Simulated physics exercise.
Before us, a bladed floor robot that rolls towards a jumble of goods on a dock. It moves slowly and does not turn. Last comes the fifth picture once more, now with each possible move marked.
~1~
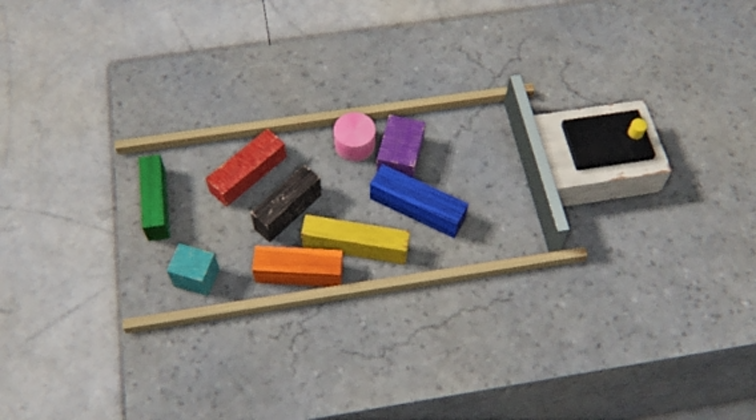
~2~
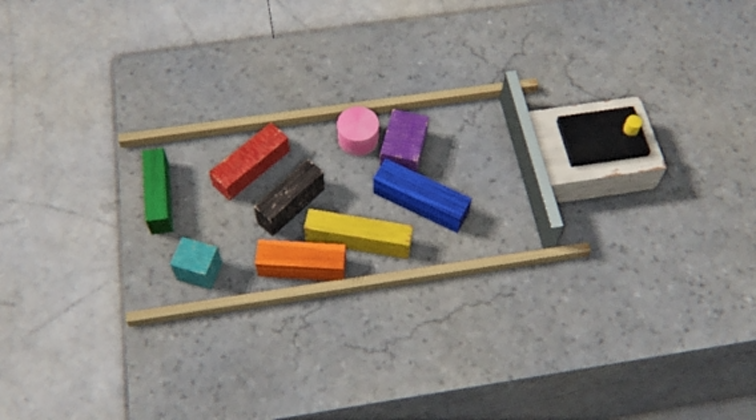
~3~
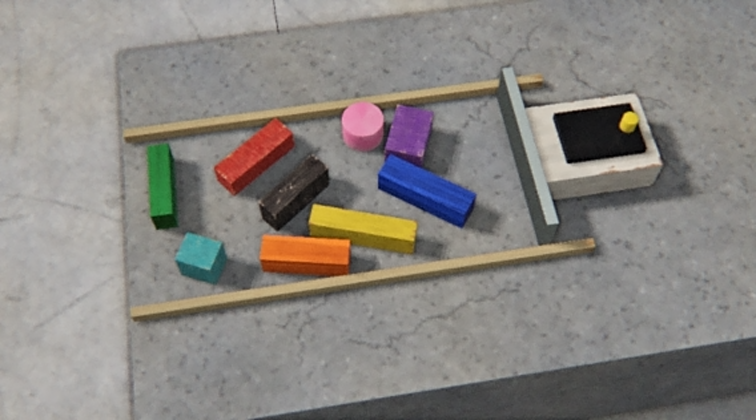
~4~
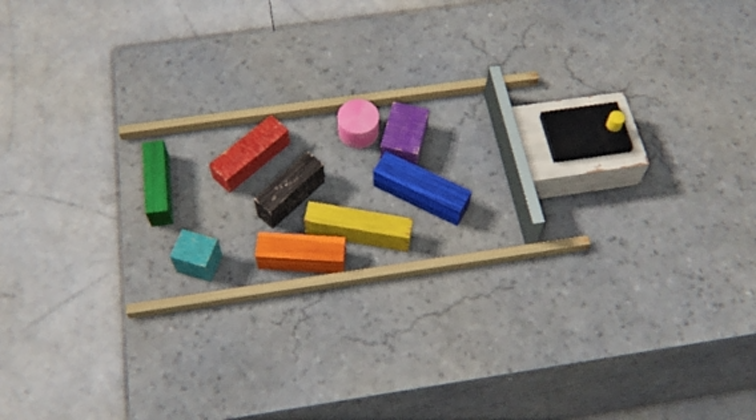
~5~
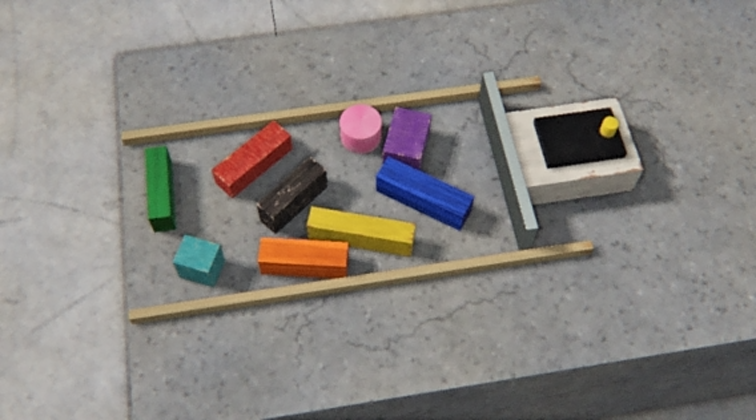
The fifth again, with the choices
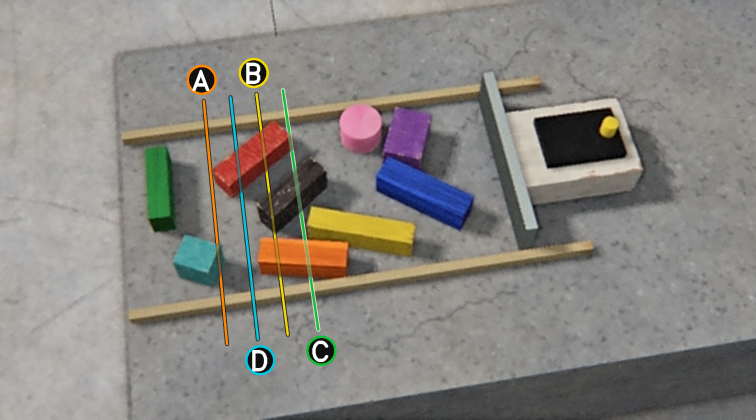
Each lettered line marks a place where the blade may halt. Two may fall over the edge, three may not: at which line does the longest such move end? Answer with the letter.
It can go as far as D.
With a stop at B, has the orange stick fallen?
By then, no.
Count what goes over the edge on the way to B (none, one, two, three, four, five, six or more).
By then, none.
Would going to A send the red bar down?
Yes.
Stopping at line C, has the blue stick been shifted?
Yes.
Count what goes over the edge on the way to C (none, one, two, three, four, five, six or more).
The count is none.
On the marked copy, A at (215, 214); B at (271, 206); C at (299, 202); D at (243, 210).
Following D. Soon after the start, robot (481, 151); pink canister (340, 132); yellow bar (357, 236).
Later, robot (385, 164); turquoise crate (180, 262); red bar (210, 164).
In the end, robot (311, 175); turquoise crate over the edge; green stick over the edge; two fallen.
As for the rest, A drops four; B is within the limit but short; C is within the limit but short.
